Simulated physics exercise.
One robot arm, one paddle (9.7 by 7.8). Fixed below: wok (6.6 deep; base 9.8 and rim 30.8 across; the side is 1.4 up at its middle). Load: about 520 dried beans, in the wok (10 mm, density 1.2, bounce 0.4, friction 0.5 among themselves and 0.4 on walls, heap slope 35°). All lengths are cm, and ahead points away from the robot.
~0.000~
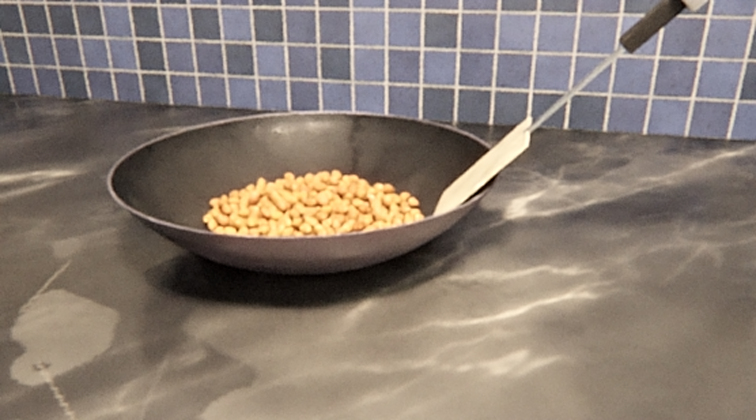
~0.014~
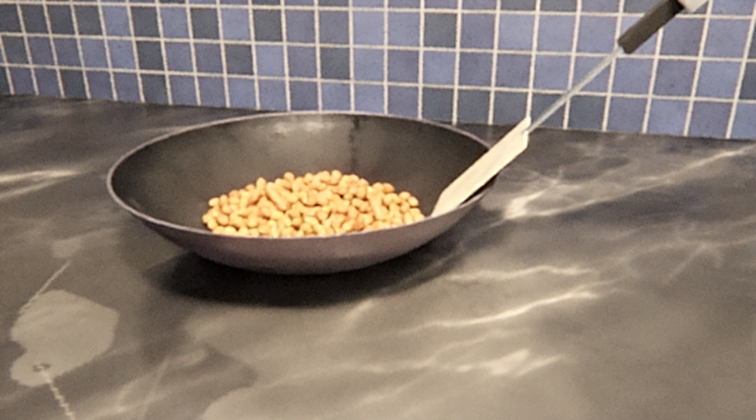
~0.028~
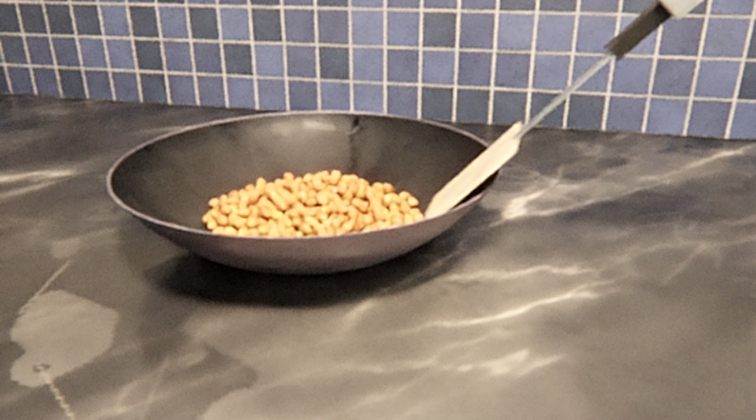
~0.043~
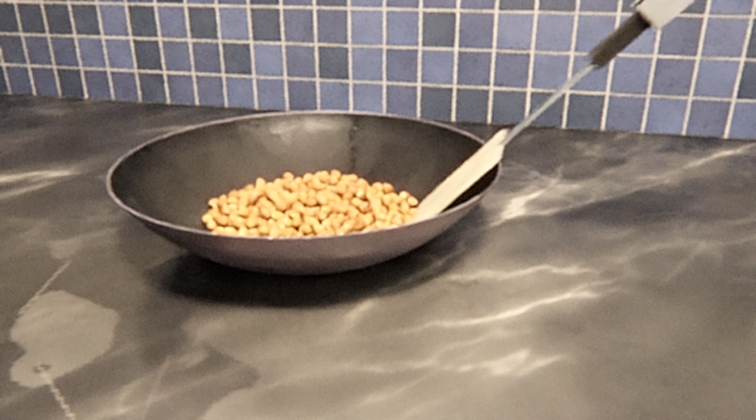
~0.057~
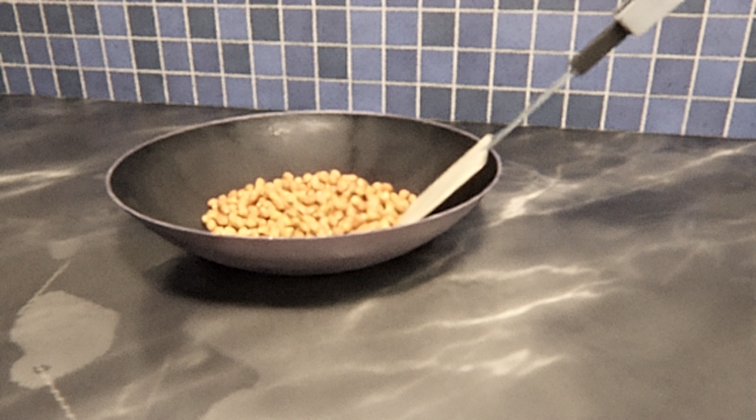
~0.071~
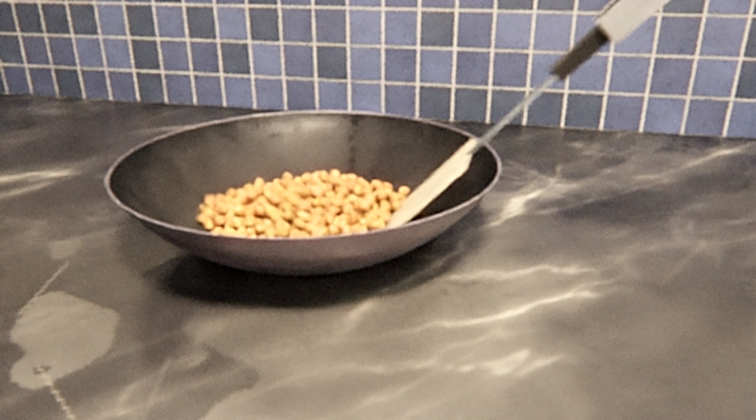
In a dark wok on a counter, a paddle slides left, slightly nudging the beans.
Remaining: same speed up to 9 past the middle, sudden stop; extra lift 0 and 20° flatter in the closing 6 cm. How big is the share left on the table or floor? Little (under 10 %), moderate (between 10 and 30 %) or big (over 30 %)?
A little share, under 10 %, ends on the table or floor.
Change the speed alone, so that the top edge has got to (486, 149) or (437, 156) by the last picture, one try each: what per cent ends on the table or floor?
Some 5 and 15 per cent.
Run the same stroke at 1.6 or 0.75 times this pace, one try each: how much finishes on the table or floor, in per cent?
About 20 and 5 per cent.
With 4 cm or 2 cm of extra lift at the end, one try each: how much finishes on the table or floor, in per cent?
About 5 and 5 per cent.
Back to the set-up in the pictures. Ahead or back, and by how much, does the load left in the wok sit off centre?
Some 6.0 cm ahead.
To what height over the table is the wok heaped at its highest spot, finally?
Roughly 7.5 cm.
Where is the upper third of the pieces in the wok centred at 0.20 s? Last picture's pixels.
Near (207, 182).
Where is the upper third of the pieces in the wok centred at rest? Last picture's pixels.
At about (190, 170).
By 0.14 s, sloping 47°, highest piece 6 above the table; 525 in the wok.
By 0.20 s, sloping 42°, highest piece 7 above the table; 525 in the wok.
By 0.44 s, sloping 27°, highest piece 7 above the table; 497 in the wok, 26 on the table or floor, 2 on the blade or in flight.
By 1.49 s, sloping 27°, highest piece 7 above the table; 496 in the wok, 29 on the table or floor.
Final count, 496 in the wok, 29 on the table or floor. That is 6 % on the table or floor.
